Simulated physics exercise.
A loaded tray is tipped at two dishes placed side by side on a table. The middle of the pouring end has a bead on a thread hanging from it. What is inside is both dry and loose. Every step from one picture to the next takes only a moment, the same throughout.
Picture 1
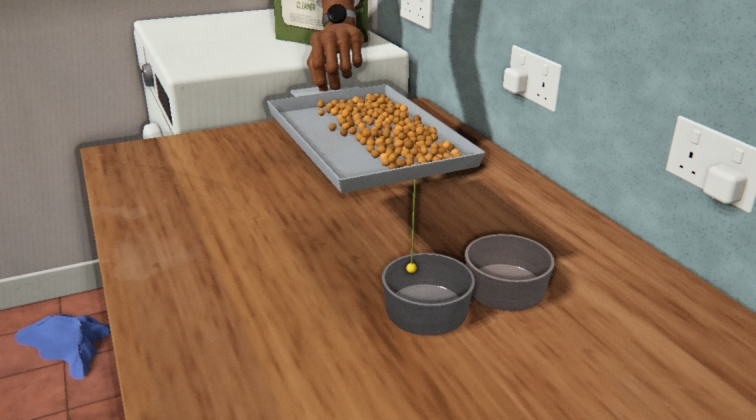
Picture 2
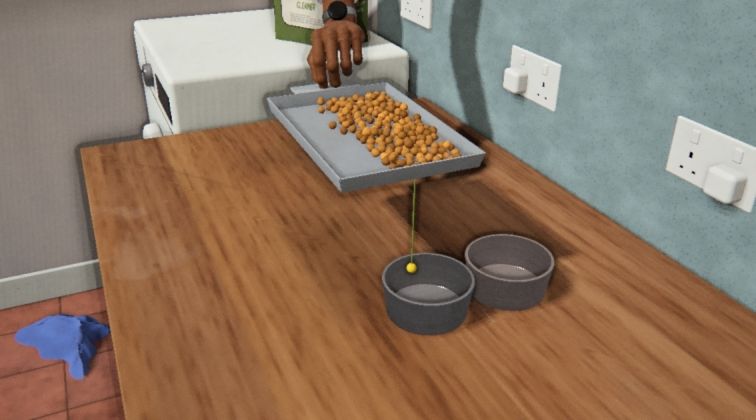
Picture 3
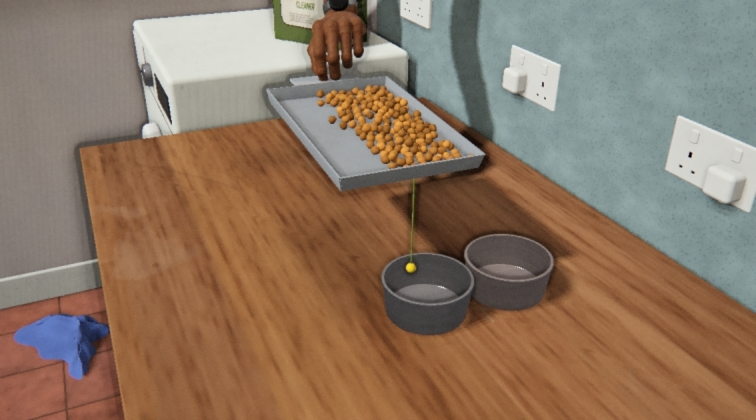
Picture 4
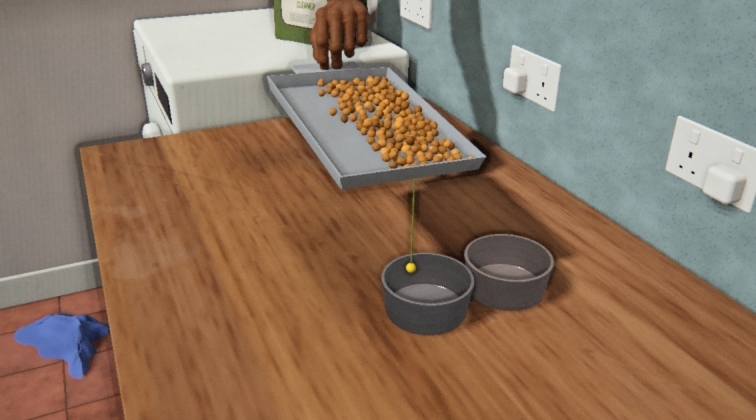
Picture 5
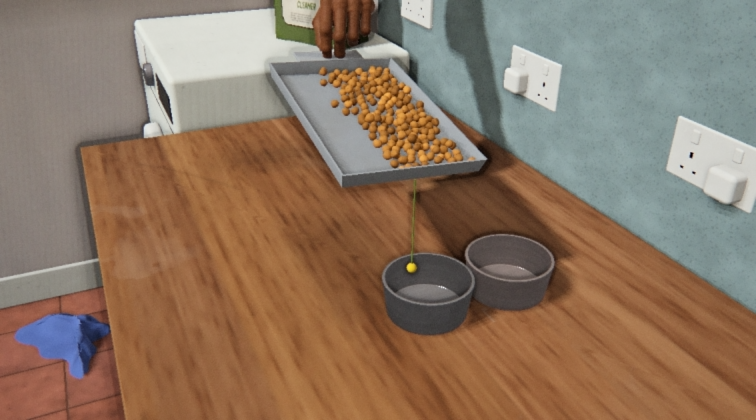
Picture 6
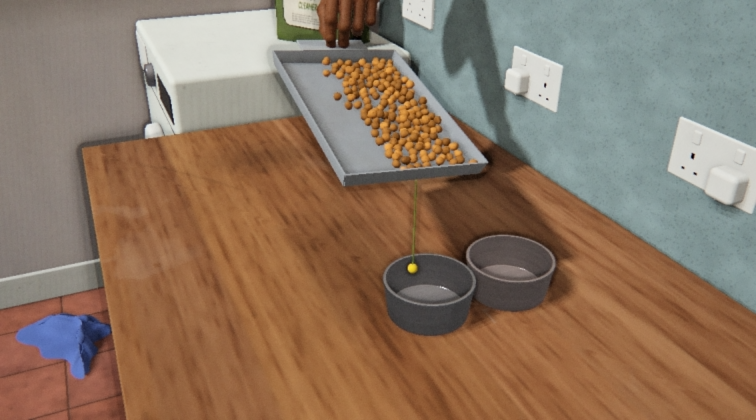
A hand gradually raises the far end of a gray tray of roasted chickpeas, tilting it more steeply toward two dark dishes on a wooden table, while a yellow bead hangs on a thread from its near edge.
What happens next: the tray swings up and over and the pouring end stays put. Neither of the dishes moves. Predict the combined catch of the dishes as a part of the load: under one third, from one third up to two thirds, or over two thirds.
Predicted combined catch: One third up to two thirds.
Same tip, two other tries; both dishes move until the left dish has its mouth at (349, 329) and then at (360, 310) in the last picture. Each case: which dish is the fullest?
In turn: The right one; right.
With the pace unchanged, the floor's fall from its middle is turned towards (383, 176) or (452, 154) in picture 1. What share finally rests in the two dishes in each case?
First some 10, then 80 per cent.
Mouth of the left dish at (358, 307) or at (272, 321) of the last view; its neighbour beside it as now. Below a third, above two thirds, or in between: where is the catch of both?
In order: The middle third, then less than a third.
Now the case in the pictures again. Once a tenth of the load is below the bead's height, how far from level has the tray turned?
Roughly 110 degrees of turn.
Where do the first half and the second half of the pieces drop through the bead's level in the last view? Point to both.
Roughly (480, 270) first, then roughly (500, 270).
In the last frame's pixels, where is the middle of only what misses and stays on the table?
My estimate puts the centre near (505, 338).
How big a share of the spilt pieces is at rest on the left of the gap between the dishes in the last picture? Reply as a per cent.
It comes to about 20 percent.
Soon after the last picture, tray tipped steeply; nearly all on the tray; a stray few in the right dish; a stray few outside both; a stray few in the air.
A little later, tray tipped right over; nearly all on the tray; a stray few in the left dish; a stray few in the right dish; a stray few outside both; a stray few in the air.
Later still, tray tipped past a quarter turn; about a quarter in the left dish; about a third in the right dish; about half outside both.
At rest, tray tipped past a quarter turn; about a quarter in the left dish; about a third in the right dish; about half outside both.
